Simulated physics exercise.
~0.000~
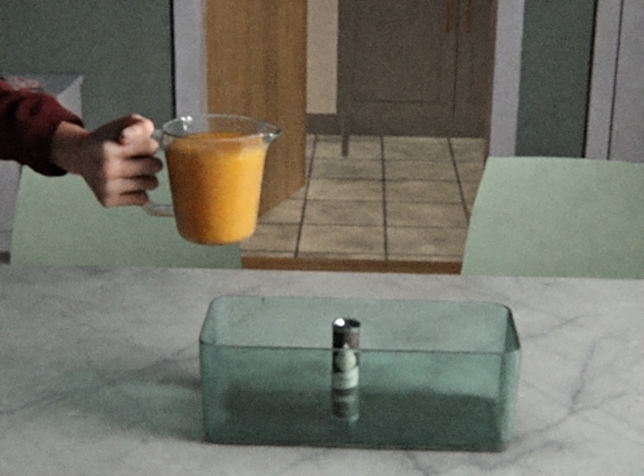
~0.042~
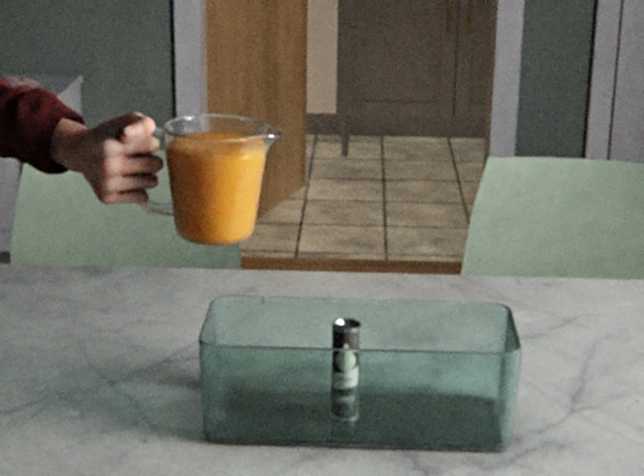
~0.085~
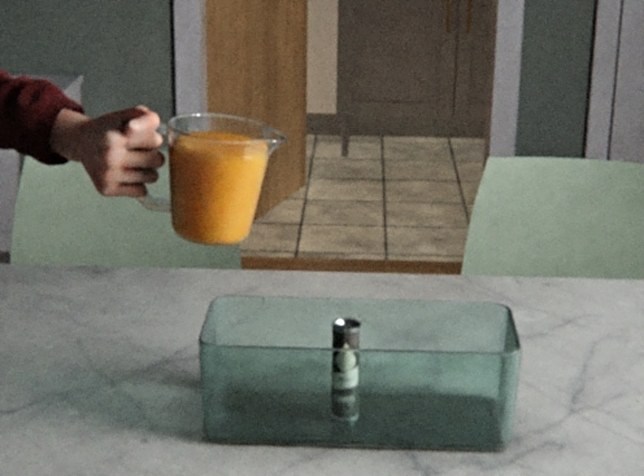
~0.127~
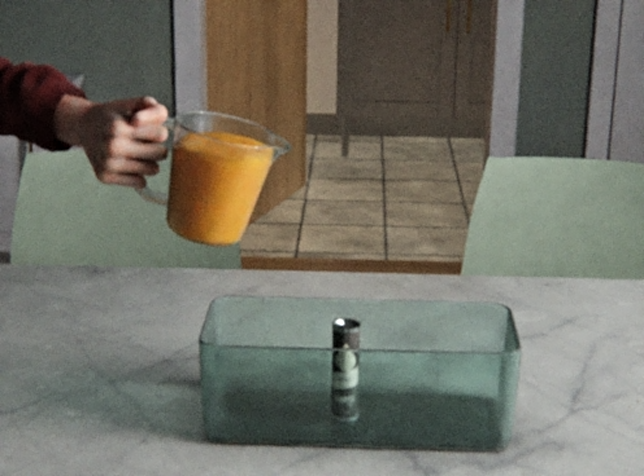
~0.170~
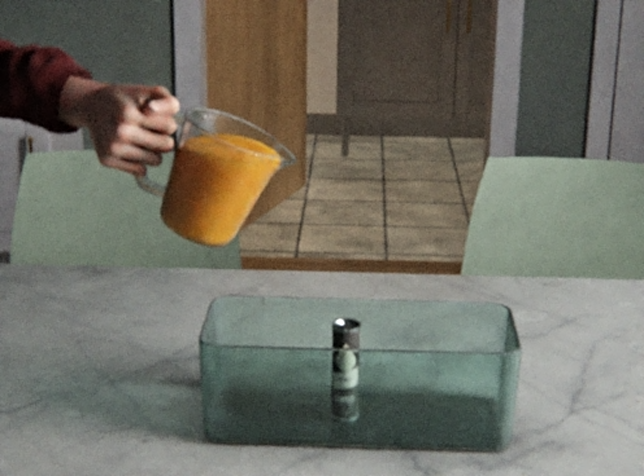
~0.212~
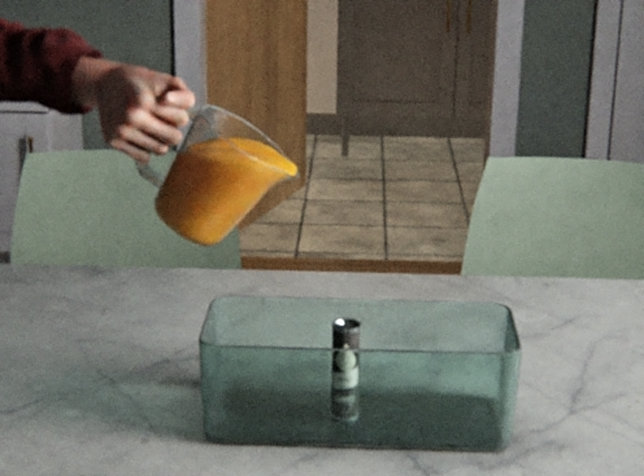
A glass measuring jug of orange juice, held up by a hand in a dark red sleeve, tilted smoothly to the right above a table where a greenish basin stood with a small tin inside.
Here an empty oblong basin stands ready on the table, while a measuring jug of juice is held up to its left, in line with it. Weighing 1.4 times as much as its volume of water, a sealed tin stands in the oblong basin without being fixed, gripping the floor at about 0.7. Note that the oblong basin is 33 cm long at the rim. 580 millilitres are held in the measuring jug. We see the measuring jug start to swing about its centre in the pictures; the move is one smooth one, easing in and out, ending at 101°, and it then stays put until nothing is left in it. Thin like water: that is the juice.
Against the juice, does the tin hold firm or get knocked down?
It is tipped.
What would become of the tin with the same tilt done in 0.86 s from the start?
Result: Tin tipped over.
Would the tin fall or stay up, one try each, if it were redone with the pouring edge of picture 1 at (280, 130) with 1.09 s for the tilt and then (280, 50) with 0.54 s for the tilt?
First it tips over; then it stays on its base.
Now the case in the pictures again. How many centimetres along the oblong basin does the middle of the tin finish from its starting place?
It finishes around 11.0 cm from where it began.
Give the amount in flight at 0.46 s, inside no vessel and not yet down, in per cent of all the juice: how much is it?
It comes to roughly 34 per cent.
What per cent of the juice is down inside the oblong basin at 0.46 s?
I'd estimate some 16 percent of the liquid.
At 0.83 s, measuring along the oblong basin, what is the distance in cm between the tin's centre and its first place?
Its middle sits about 6 cm from the start.
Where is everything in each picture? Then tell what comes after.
The first picture shows tilt 0°; pouring edge (282, 131); surface from (168, 141) to (266, 143); the oblong basin's rim runs from (206, 321) to (515, 329); the tin's top is at (346, 328).
The second picture shows tilt 2°; pouring edge (283, 132); surface from (169, 140) to (266, 144).
The third picture shows tilt 6°; pouring edge (287, 138); surface from (173, 138) to (268, 147).
The fourth picture shows tilt 13°; pouring edge (292, 147); surface from (177, 138) to (273, 150).
The fifth picture shows tilt 23°; pouring edge (297, 160); surface from (180, 145) to (282, 155).
The sixth picture shows tilt 34°; pouring edge (300, 176); surface from (176, 159) to (289, 162).
Then, 0.46 s in, the tilt is 96° and 50 per cent is still to pour; the tin stands where it began.
Then, 0.64 s in, the tilt is 101° and 12 per cent is still to pour; the tin stands 1 cm from where it began.
Then, 0.83 s in, the tilt is 101° and 2 per cent is still to pour; the tin leans 19°.
Then, 1.04 s in, the tilt is 101° and 0 per cent is still to pour; the tin lies on its side.
Finally, the tin lies on its side.
